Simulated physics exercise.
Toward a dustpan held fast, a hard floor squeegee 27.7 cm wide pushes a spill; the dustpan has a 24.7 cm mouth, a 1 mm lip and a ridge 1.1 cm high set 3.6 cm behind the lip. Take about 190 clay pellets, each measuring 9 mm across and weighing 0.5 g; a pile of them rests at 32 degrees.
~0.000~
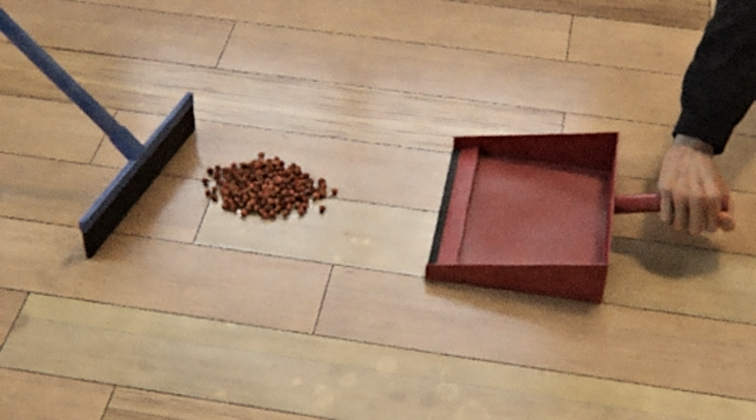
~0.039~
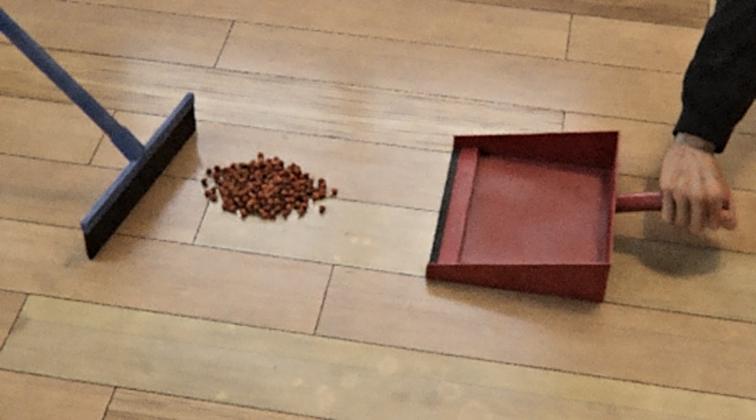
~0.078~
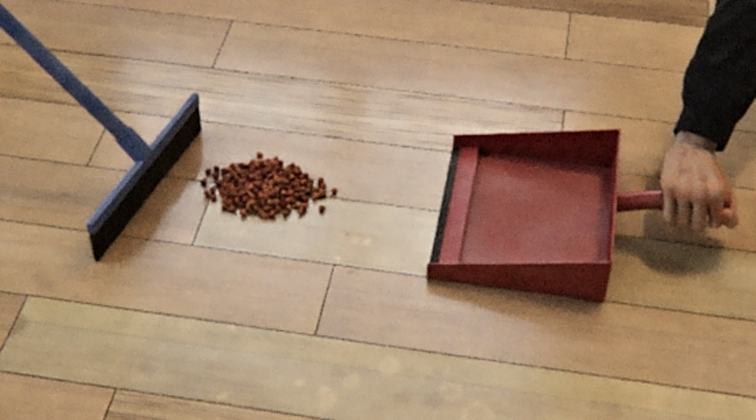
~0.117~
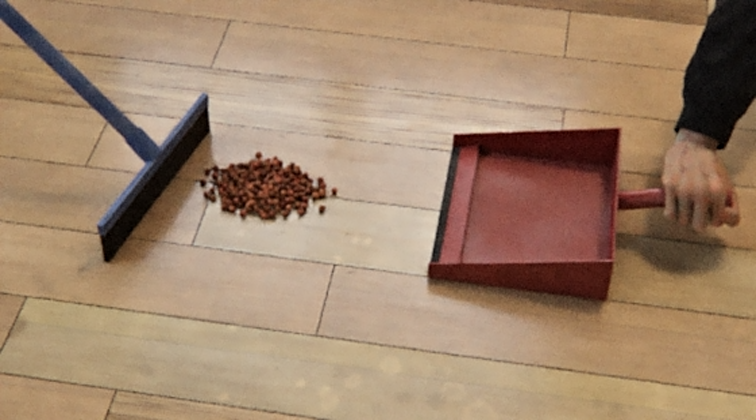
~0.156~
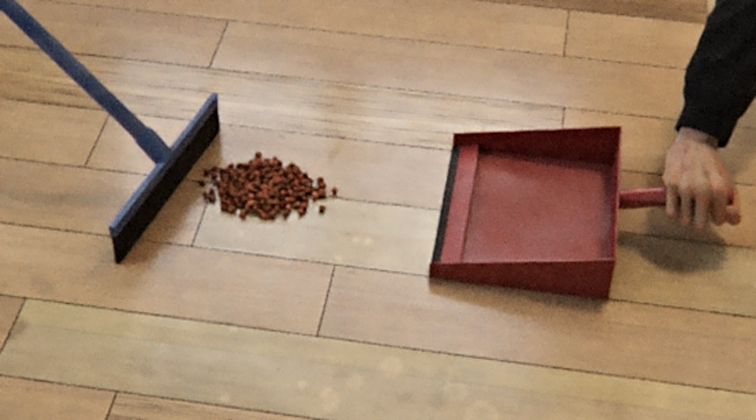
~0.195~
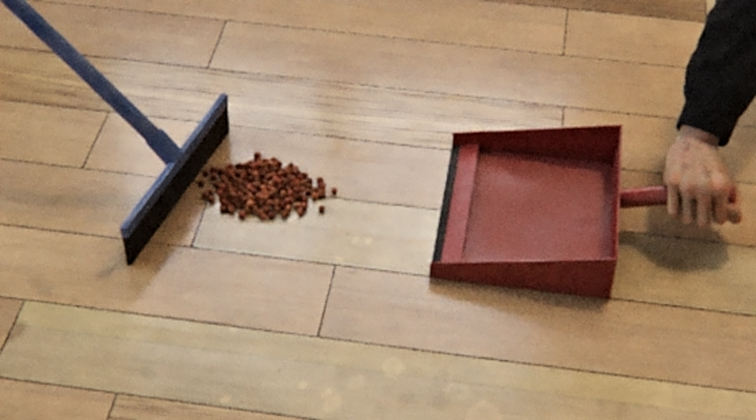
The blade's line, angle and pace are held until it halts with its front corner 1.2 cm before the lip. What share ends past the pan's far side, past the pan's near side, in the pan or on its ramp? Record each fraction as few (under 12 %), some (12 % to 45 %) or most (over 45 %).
Recorded: Far side few; near side few; pan some.
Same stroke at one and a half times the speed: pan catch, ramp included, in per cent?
Share: Near 20 %.
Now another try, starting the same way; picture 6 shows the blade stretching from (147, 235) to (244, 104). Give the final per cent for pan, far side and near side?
Pan 20, far 0, near 5.
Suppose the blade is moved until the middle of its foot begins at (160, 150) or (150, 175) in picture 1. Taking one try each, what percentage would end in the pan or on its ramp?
The two tries give some 0 % and some 10 %.
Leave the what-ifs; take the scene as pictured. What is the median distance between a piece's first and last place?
The figure is about 22 cm.
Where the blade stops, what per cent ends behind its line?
Around 0 in a hundred.
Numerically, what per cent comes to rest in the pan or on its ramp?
It comes to close to 20 percent.
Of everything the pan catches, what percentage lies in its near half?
Around 20 percent.
After 0.57 s, middle of the blade 20 cm from the lip; 0 % over the lip, far side 0 %, near side 0 %.
After 0.82 s, middle of the blade 10 cm from the lip; 0 % over the lip, far side 0 %, near side 0 %.
After 1.18 s, middle of the blade 4 cm from the lip; 20 % over the lip, far side 0 %, near side 5 %.
By 1.5 s all is still; far side 0 %, near side 5 %, pan 20 %, in front of the lip or behind the blade 75 %.
